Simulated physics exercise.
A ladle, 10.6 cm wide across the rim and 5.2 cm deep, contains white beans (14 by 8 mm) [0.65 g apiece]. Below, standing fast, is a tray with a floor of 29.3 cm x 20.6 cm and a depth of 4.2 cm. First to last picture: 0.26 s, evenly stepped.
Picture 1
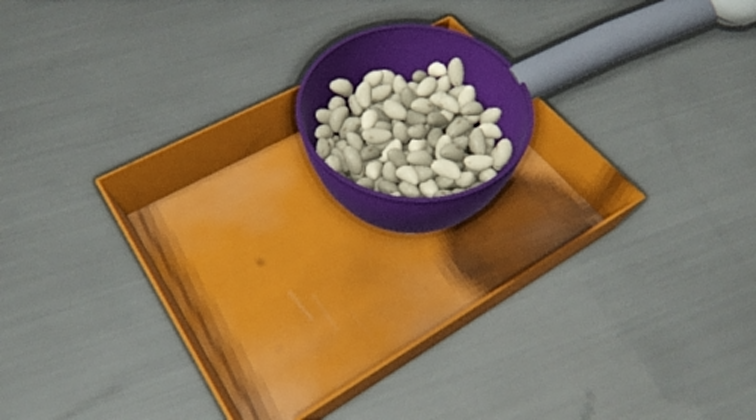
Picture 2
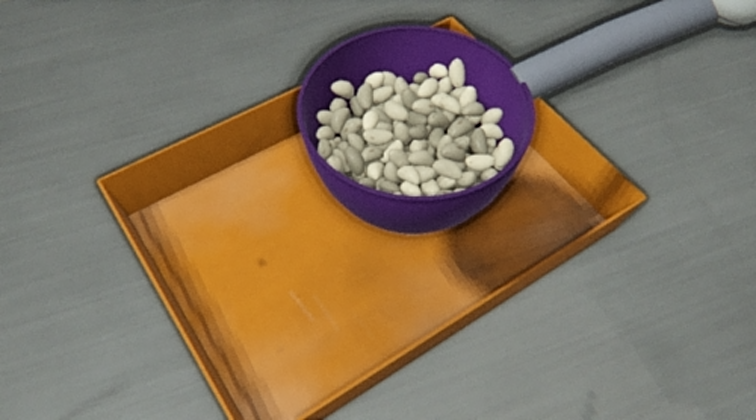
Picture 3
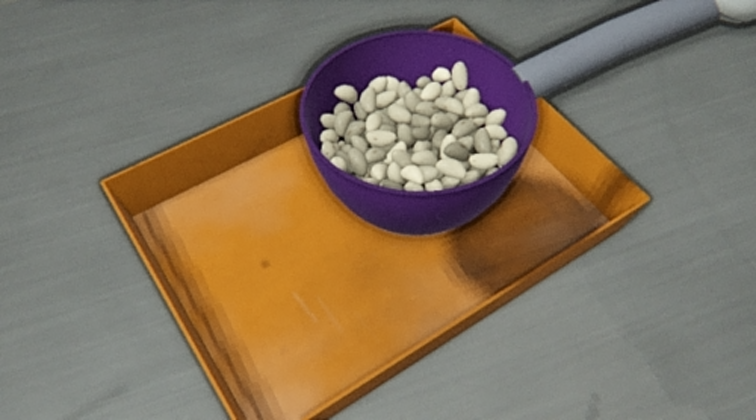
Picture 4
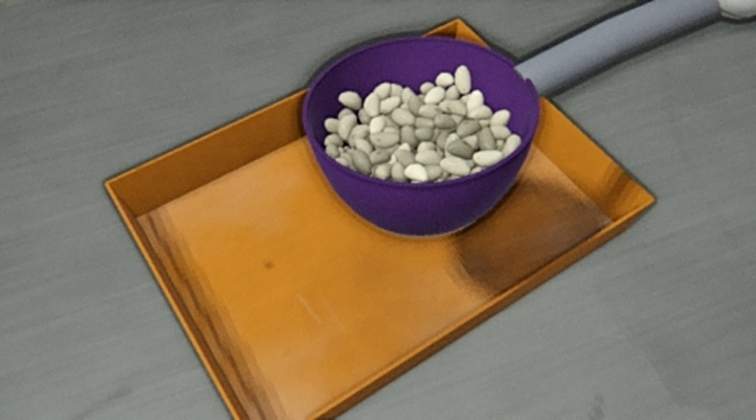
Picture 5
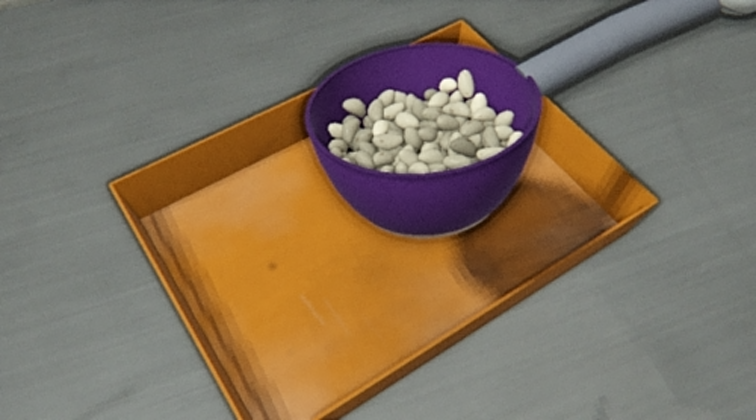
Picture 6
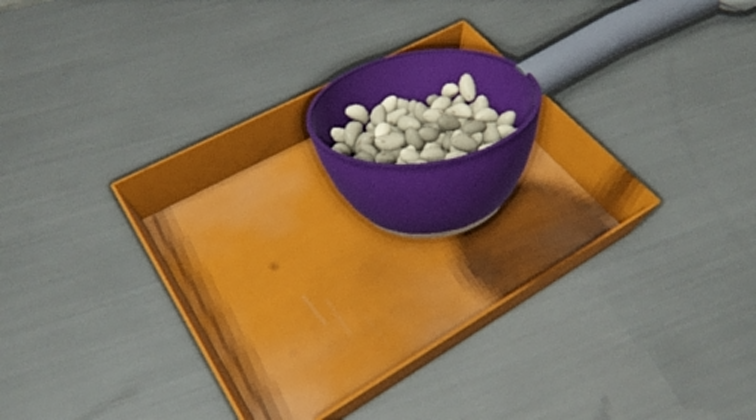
In this clip, a purple ladle with a grey handle holds white beans over the upper right part of an orange-brown tray. The ladle gradually tilts toward the back, showing more of its outer front side while the beans remain inside.
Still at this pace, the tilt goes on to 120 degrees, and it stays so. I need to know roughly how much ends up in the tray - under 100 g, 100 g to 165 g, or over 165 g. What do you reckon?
The gain lands in the middle band.
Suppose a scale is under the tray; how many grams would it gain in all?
I'd say somewhere near 120 g.
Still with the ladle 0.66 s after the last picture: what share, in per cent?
It should be holding somewhere around 90 per cent then.
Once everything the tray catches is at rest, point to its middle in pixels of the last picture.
Near pixel (368, 226).
Then, 0.36 s after the last picture, tilt 56 degrees; 0 g in the tray, ladle holds 100 %.
Then, 0.66 s after the last picture, tilt 86 degrees; 4 g in the tray, ladle holds 90 %.
Then, 0.94 s after the last picture, tilt 115 degrees; 76 g in the tray, ladle holds 20 %.
Then, 1.20 s after the last picture, tilt 120 degrees; 125 g in the tray, ladle holds 0 %.
In the end, 125 g in the tray, ladle holds 0 %.
